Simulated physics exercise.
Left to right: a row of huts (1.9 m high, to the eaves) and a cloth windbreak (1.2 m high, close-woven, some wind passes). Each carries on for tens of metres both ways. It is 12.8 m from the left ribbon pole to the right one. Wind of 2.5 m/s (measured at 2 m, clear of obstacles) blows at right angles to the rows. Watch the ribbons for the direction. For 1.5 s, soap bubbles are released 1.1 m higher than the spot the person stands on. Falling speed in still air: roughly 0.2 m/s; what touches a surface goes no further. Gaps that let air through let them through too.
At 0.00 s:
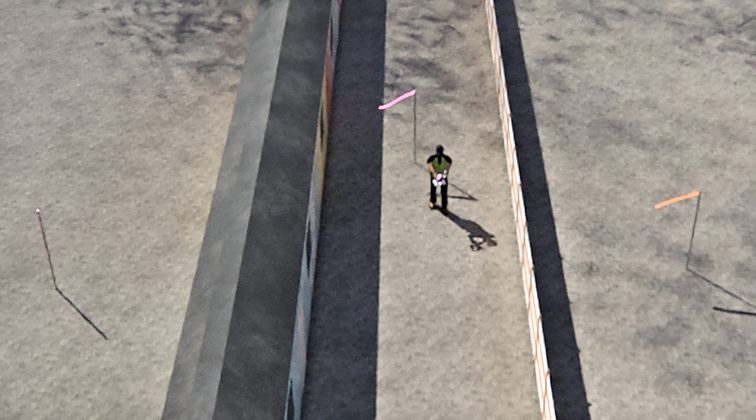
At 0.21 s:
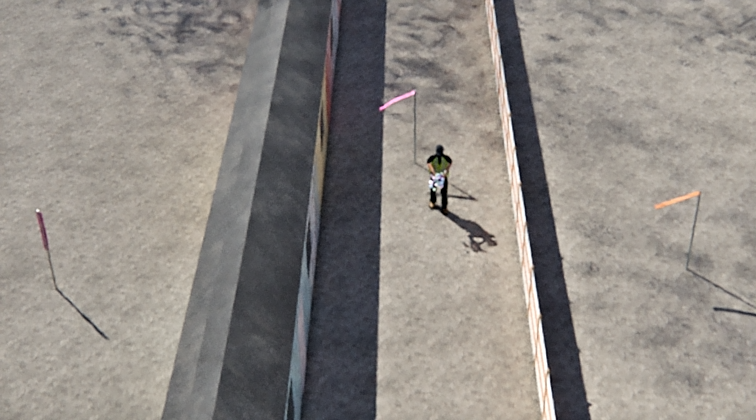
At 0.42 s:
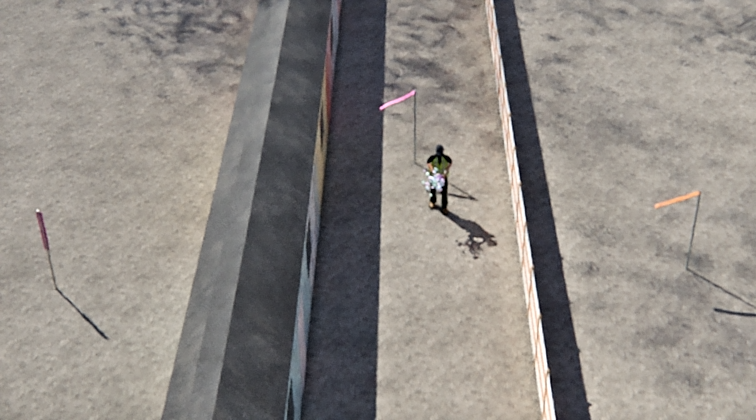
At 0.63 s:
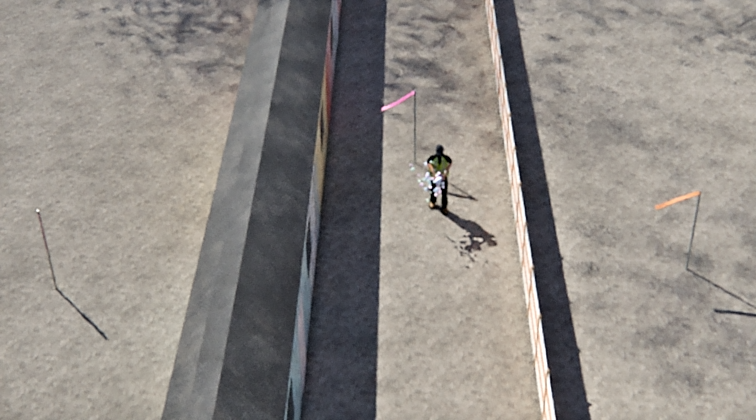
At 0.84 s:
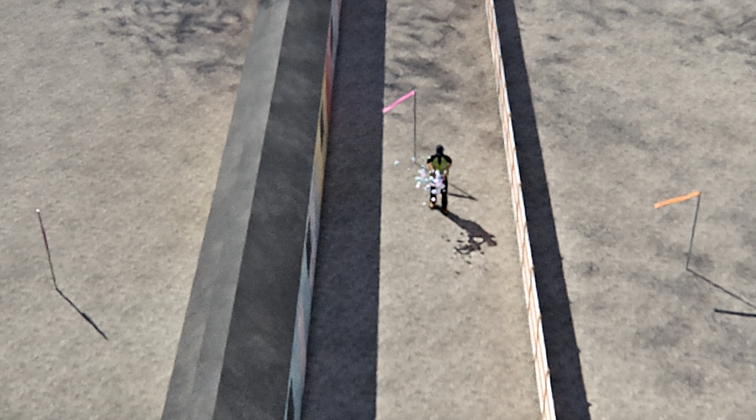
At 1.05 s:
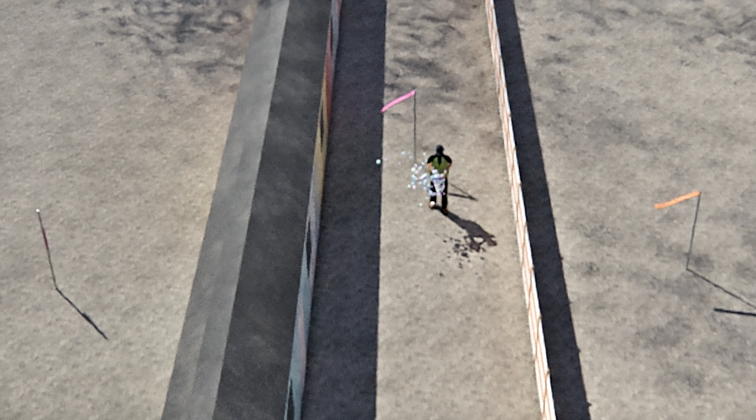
Open ground between a row of huts and a cloth windbreak, a standing person releasing bubbles that spread left as ribbons flutter.
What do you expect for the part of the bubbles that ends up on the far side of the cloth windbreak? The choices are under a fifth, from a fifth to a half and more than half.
Beyond the cloth windbreak at the end: Under a fifth.
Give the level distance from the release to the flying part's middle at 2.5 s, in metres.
Roughly 0.5 m.
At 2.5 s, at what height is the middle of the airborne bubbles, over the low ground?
About 1.2 m.
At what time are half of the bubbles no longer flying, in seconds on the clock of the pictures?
Near 10.0 s.
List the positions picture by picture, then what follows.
In the first picture, the bubbles in the air span x = 435 to 445 around y = 180.
In the second picture, the right ribbon ends at (655, 207), leaning 70 degrees to the left and the bubbles in the air span x = 430 to 445 around y = 180.
In the third picture, the inner ribbon ends at (380, 109), leaning 60 degrees to the left, the bubbles in the air span x = 425 to 445 around y = 180 and the top of the cloth windbreak crosses (519, 177).
In the fourth picture, the bubbles in the air span x = 415 to 445 around y = 180.
In the fifth picture, the right ribbon ends at (655, 207), leaning 70 degrees to the left and the bubbles in the air span x = 410 to 445 around y = 180.
In the sixth picture, the inner ribbon ends at (382, 110), leaning 55 degrees to the left, the bubbles in the air span x = 405 to 445 around y = 180 and the top of the row of huts crosses (267, 122).
After 2.5 s, 0 % is no longer flying here, and 0 % is beyond the cloth windbreak; the middle of what still flies is 1.2 m above the low ground, near (407, 179).
After 4.0 s, 4 % is no longer flying here, and 0 % is beyond the cloth windbreak; the middle of what still flies is 1.2 m above the low ground, near (372, 179).
After 8.0 s, 36 % is no longer flying here, and 0 % is beyond the cloth windbreak; the middle of what still flies is 1.7 m above the low ground, near (321, 160).
After 20.0 s, 84 % is no longer flying here, and 0 % is beyond the cloth windbreak.
After 45.0 s, 100 % is no longer flying here, and 0 % is beyond the cloth windbreak.
